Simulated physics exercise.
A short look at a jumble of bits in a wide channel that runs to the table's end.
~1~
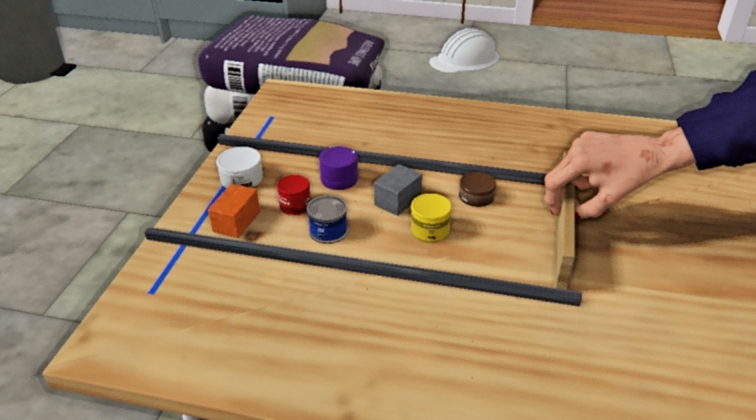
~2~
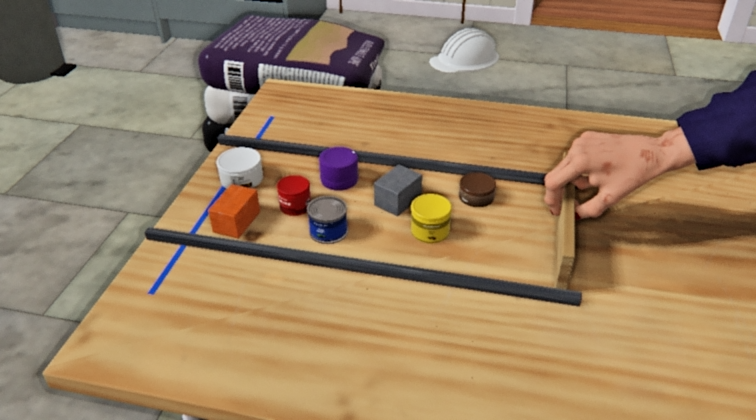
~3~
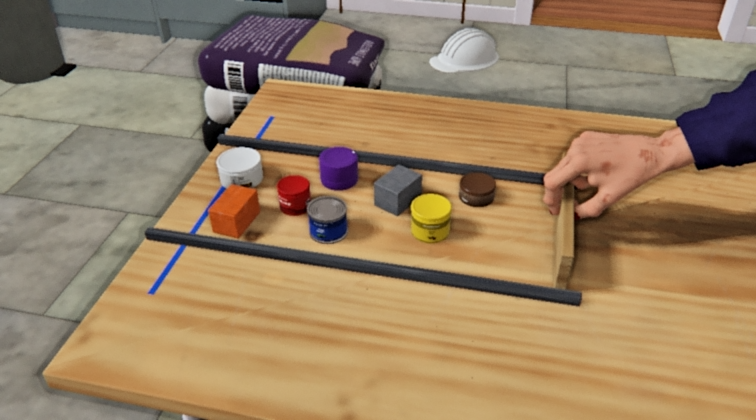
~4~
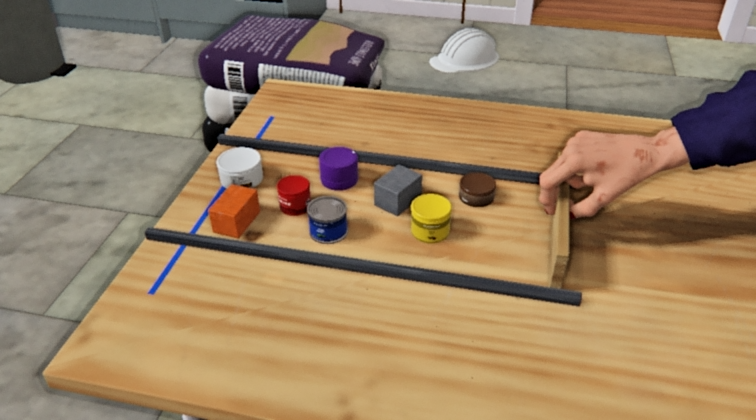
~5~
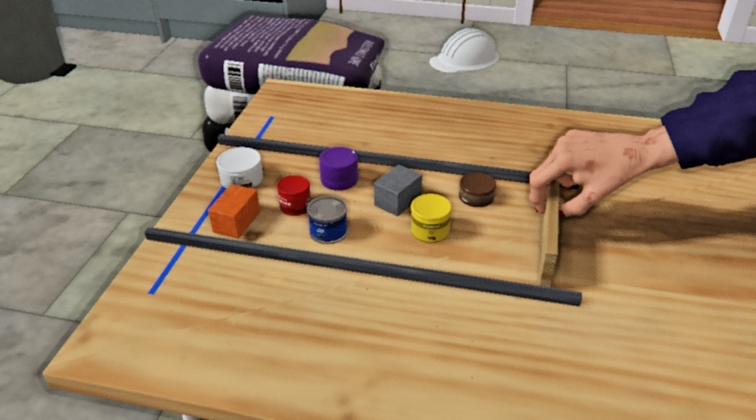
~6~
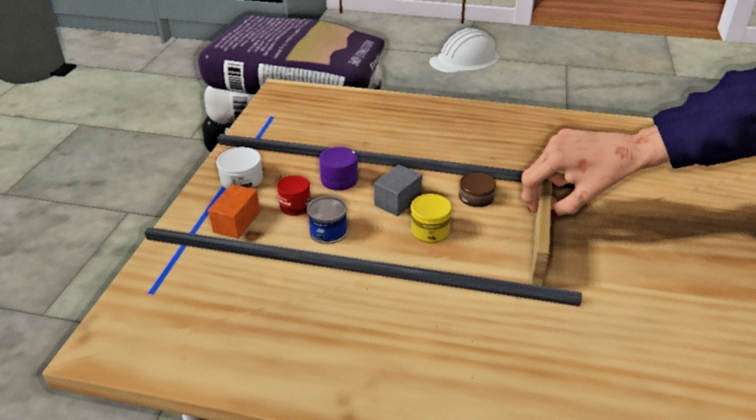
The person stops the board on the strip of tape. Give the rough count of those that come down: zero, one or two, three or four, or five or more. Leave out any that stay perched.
Here the number that fall off is three or four.
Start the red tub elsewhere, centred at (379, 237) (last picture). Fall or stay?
Then it remains up.
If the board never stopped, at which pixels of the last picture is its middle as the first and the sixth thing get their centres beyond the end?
First at (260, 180), next at (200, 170).
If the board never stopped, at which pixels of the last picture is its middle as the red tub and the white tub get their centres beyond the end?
Near (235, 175) and (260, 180).
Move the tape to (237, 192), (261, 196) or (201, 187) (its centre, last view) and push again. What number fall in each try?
In that order 1, 0 and 5.
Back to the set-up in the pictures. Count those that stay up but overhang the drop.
The number is 1.
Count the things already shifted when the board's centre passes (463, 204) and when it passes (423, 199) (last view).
At the one place 1, at the other 3.
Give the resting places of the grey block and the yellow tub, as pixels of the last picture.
First (204, 168), then (194, 190).
A little later, none off yet; white tub at rest near (240, 169); orange block at rest near (235, 211); red tub at rest near (294, 196).
When it is over, the number that fall off is three or four; down, purple lid, red tub, orange block and white tub.
